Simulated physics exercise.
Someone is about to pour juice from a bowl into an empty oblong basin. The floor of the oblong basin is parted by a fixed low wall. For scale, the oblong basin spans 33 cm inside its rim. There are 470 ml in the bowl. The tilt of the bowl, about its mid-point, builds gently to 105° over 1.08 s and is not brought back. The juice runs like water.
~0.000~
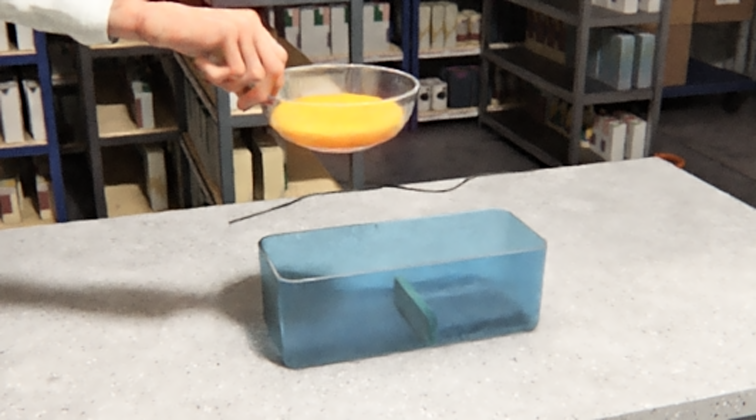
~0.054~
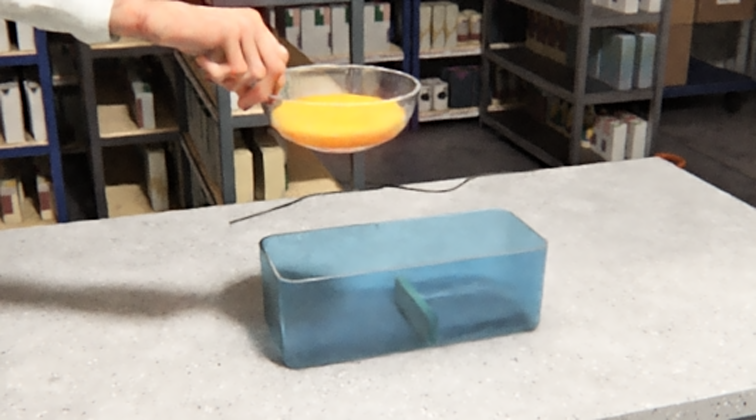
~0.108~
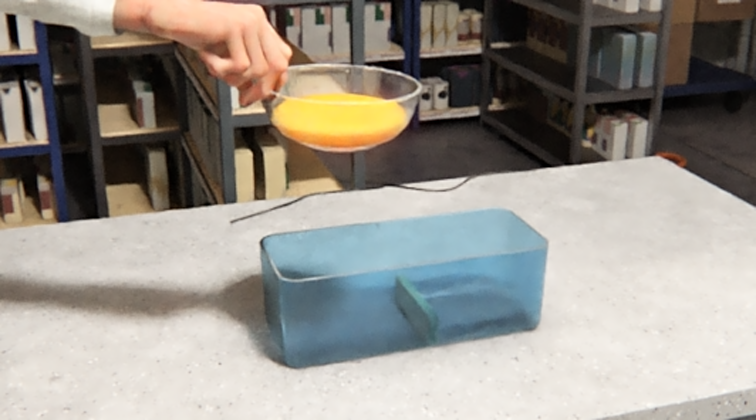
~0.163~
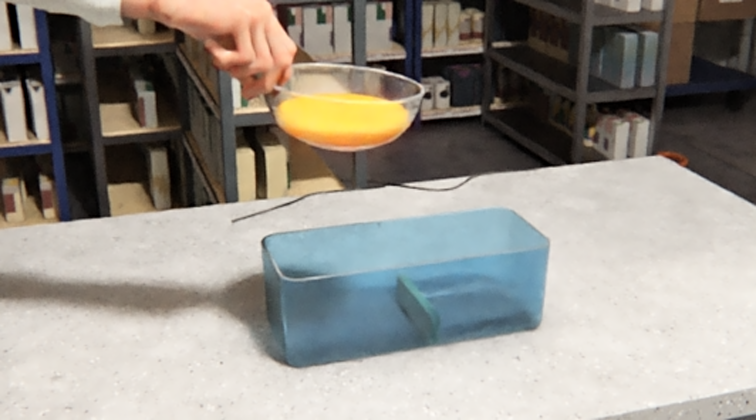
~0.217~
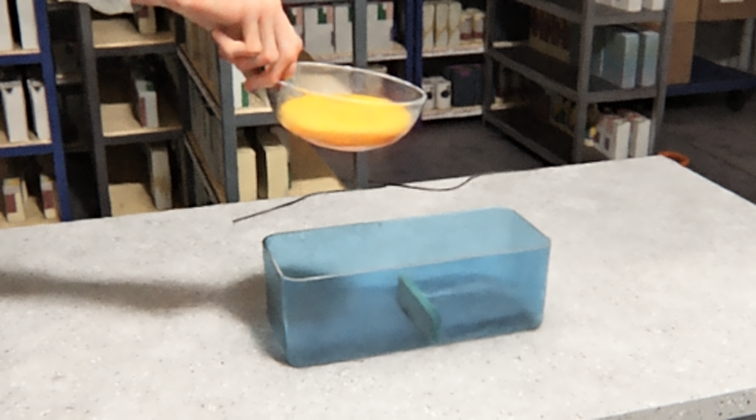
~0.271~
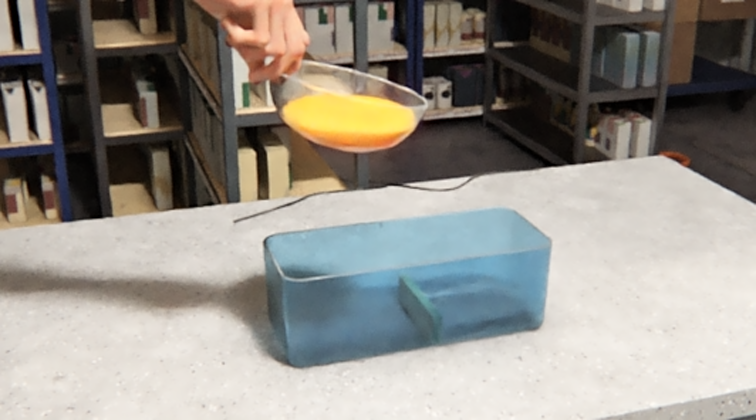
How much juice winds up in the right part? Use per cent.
Roughly 74 per cent is past the wall.
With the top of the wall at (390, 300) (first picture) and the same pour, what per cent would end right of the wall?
In that case some 90 per cent.
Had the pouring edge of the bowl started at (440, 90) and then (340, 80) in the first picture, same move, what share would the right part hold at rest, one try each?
In turn about 90 and 5 per cent.
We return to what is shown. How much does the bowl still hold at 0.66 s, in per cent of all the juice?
Near 34 in a hundred.
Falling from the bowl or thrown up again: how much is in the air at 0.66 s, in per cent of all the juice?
Near 46 in a hundred.
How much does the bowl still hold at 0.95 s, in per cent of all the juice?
Some 0 per cent.
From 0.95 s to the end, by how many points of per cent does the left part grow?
Some 6 per cent.
By 0.66 s the tilt is 71° and 35 per cent is still to pour, 0 is left of the wall and 20 right of it.
By 0.95 s the tilt is 101° and 0 per cent is still to pour, 18 is left of the wall and 74 right of it.
By 1.25 s the tilt is 105° and 0 per cent is still to pour, 24 is left of the wall and 74 right of it.
By 1.58 s the tilt is 105° and 0 per cent is still to pour, 24 is left of the wall and 74 right of it.
At rest 24 per cent lies left of the wall, 74 right of it and 1 outside.
